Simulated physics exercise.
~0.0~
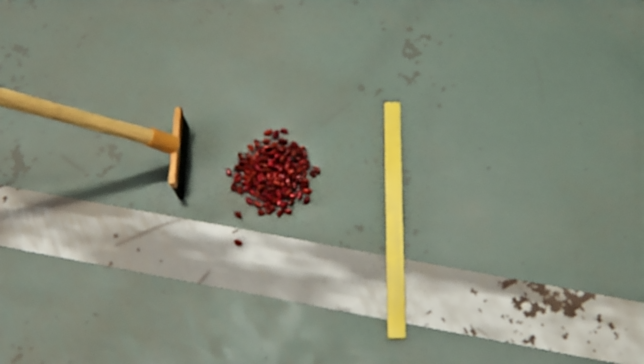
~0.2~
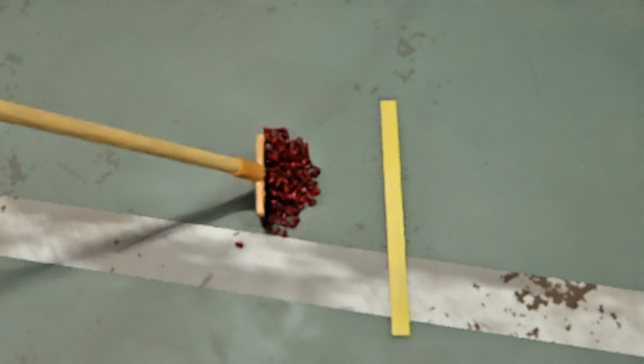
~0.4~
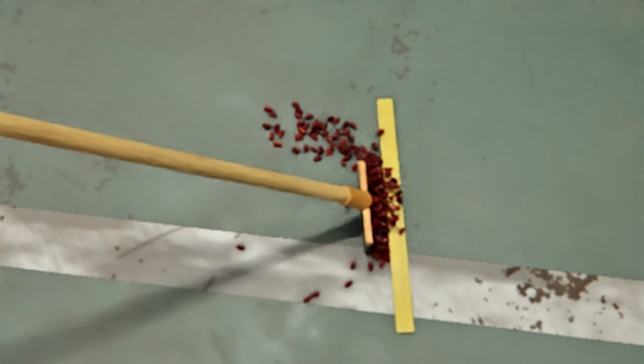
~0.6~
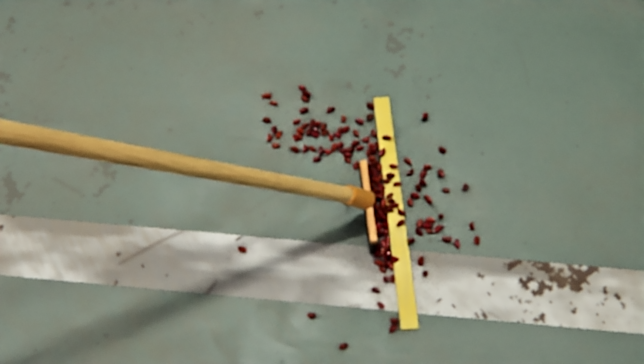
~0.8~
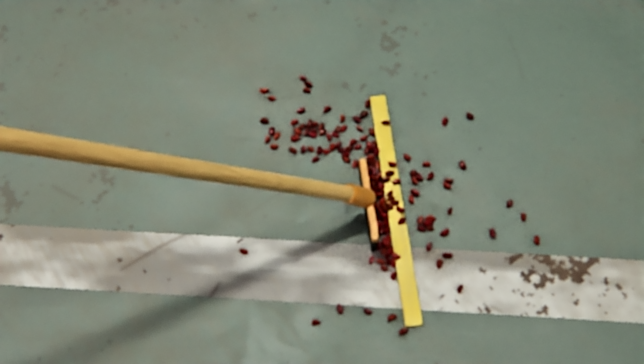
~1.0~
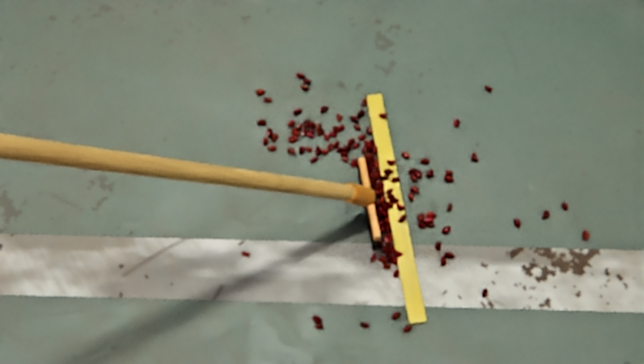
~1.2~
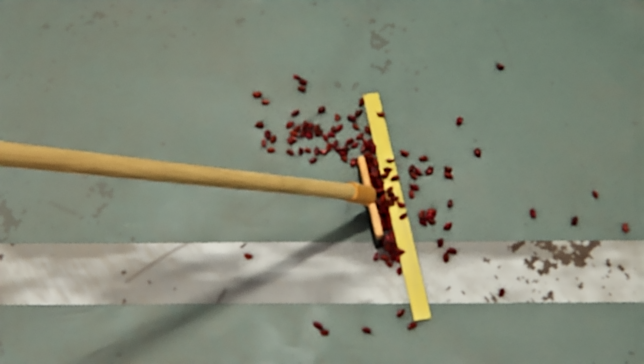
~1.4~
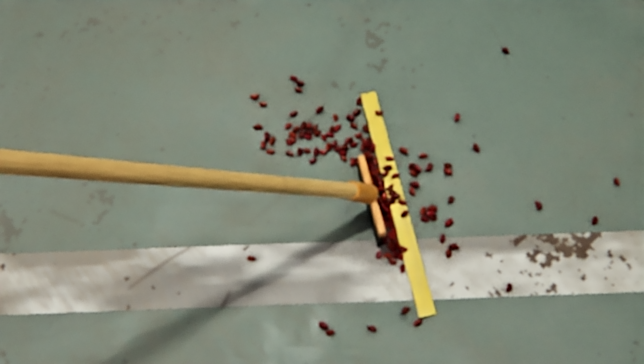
A wooden-handled squeegee pushed a pile of dark red beans rightward across a grey-green floor into a yellow strip and stopped just short of it, scattering beans on both sides, some rolling far past before settling, with others left around the blade.
